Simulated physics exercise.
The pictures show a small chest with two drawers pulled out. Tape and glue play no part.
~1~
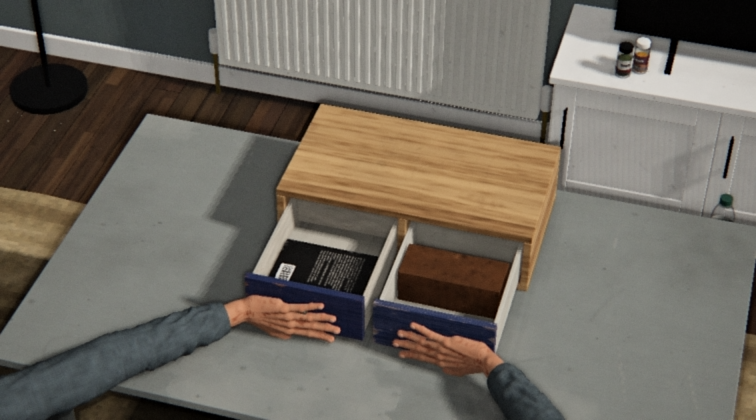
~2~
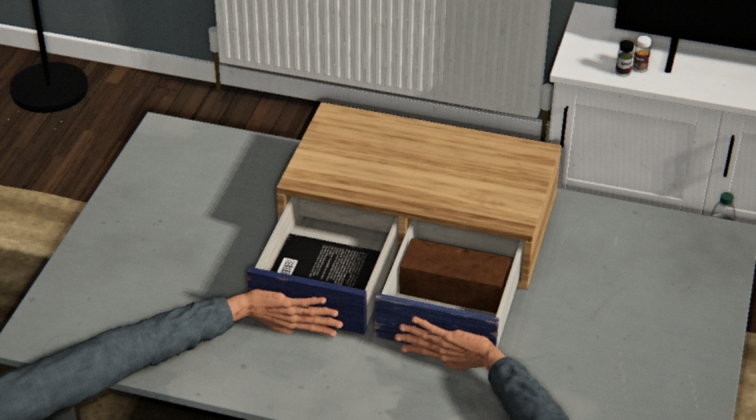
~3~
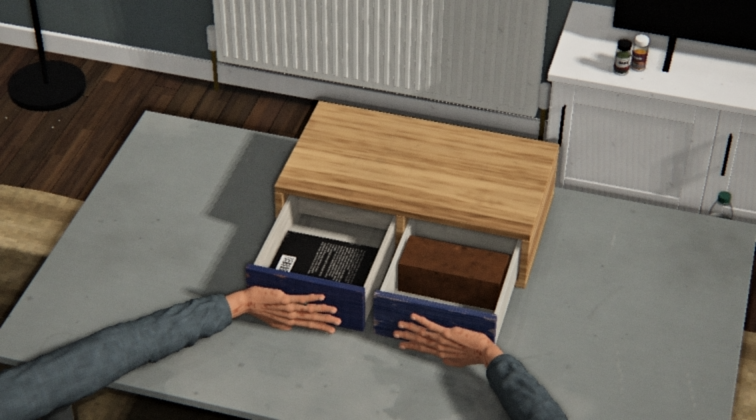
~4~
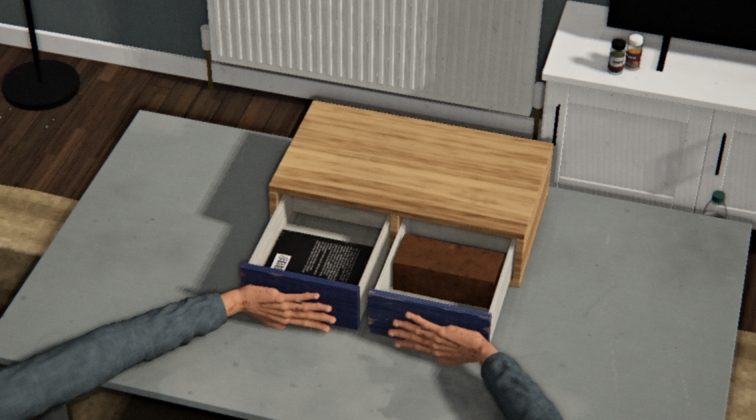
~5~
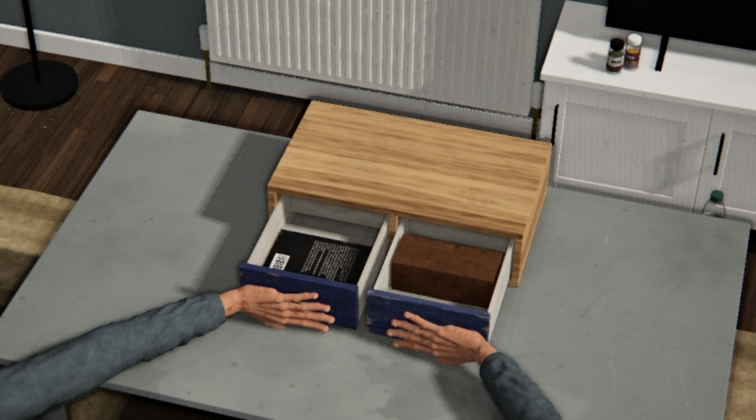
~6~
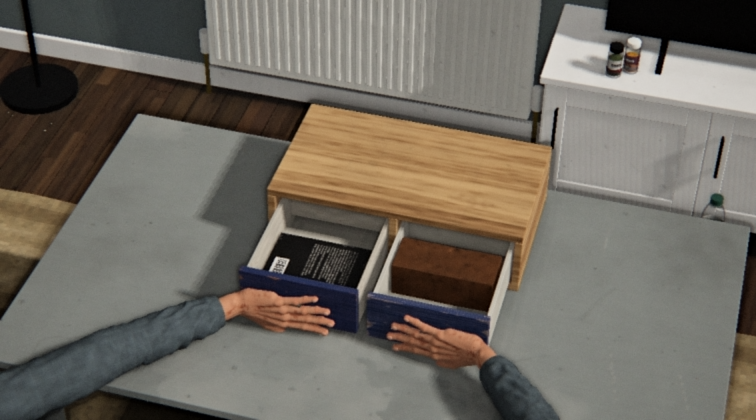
Two open blue-fronted drawers holding a black book and a brown brick, hands resting at their fronts, barely moving.
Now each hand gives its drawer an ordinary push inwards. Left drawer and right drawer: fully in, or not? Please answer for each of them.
Left drawer: Fully in, right drawer: Fully in.
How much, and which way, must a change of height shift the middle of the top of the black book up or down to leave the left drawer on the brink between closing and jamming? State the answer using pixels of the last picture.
You'd need to go up by close to 28 pixels.
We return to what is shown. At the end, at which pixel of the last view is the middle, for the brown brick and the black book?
In the last picture they settle around (473, 201) and (350, 195) respectively.
Then, 0.40 s after the last picture, left drawer starting in; right drawer starting in.
Then, 0.66 s after the last picture, left drawer about half in; right drawer about half in.
Then, 0.88 s after the last picture, left drawer nearly in; right drawer nearly in.
At rest, the left drawer goes all the way in; the right drawer goes all the way in.
